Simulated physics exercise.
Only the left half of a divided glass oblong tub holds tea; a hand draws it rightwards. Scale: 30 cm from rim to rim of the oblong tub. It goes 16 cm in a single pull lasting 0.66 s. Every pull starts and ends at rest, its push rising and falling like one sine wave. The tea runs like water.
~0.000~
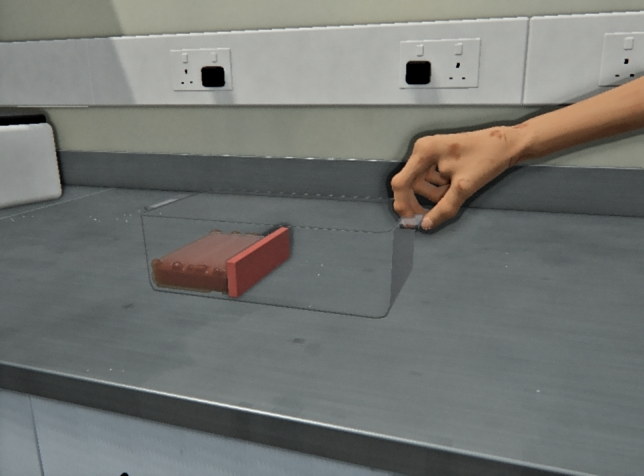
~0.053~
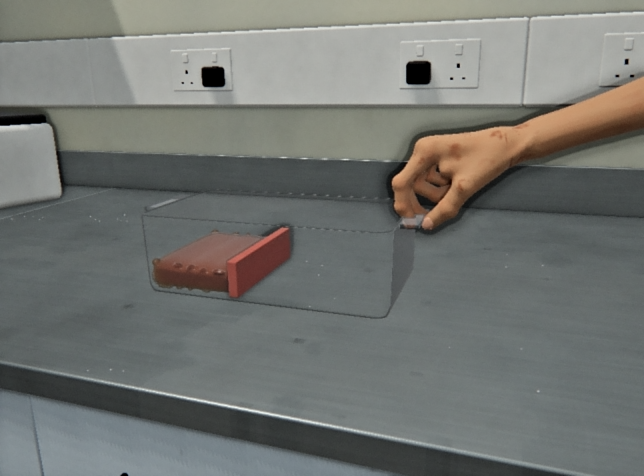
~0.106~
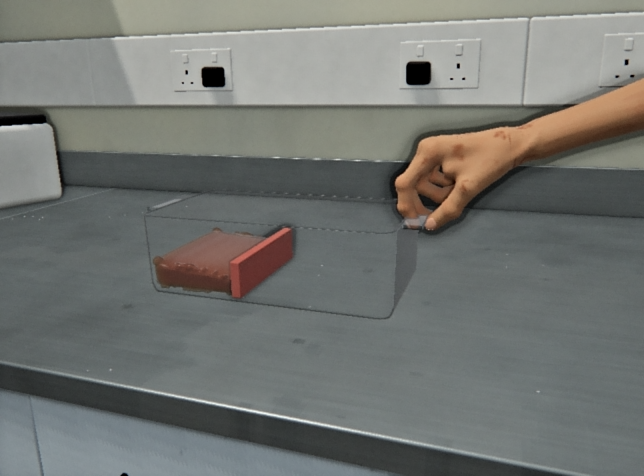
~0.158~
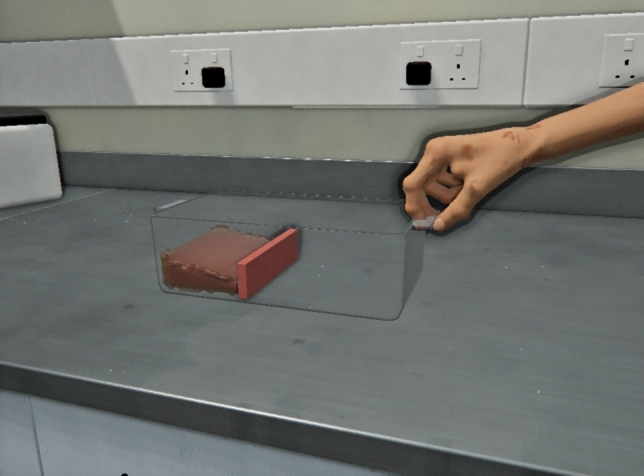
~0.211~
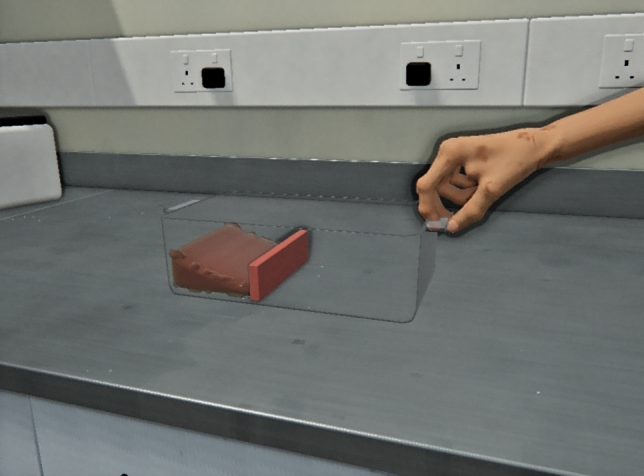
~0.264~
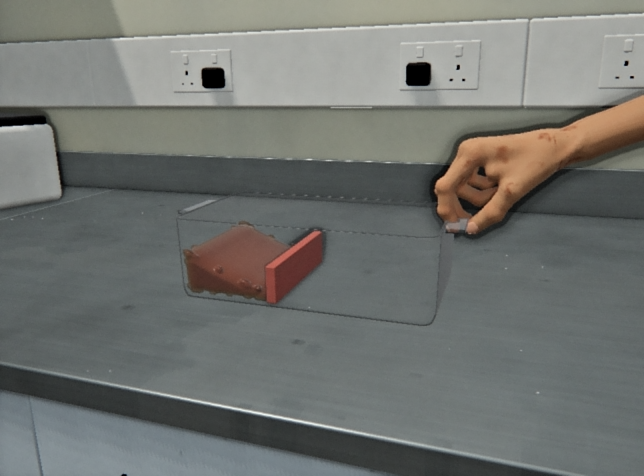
The video shows a hand pulling a clear oblong tub rightwards across a grey counter, slowly at first, then faster, while the reddish-brown tea left of its red divider tilts, rising at the left and lowering beside the divider.
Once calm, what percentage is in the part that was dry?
About 16 per cent.
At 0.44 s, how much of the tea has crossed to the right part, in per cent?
Near 0 in a hundred.
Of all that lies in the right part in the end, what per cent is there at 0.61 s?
About 80 per cent.
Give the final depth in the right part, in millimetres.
About 4 mm.
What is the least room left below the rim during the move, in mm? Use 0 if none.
Some 30 mm.
Then, 0.44 s in, it has gone 13 cm; 0 per cent is on the right side and 0 is out of the oblong tub.
Then, 0.61 s in, it has gone 16 cm; 13 per cent is on the right side and 0 is out of the oblong tub.
Then, 0.78 s in, it has gone 16 cm; 13 per cent is on the right side and 0 is out of the oblong tub.
Then, 0.95 s in, it has gone 16 cm; 13 per cent is on the right side and 0 is out of the oblong tub.
Finally, 16 per cent is on the right side and 0 is out of the oblong tub.
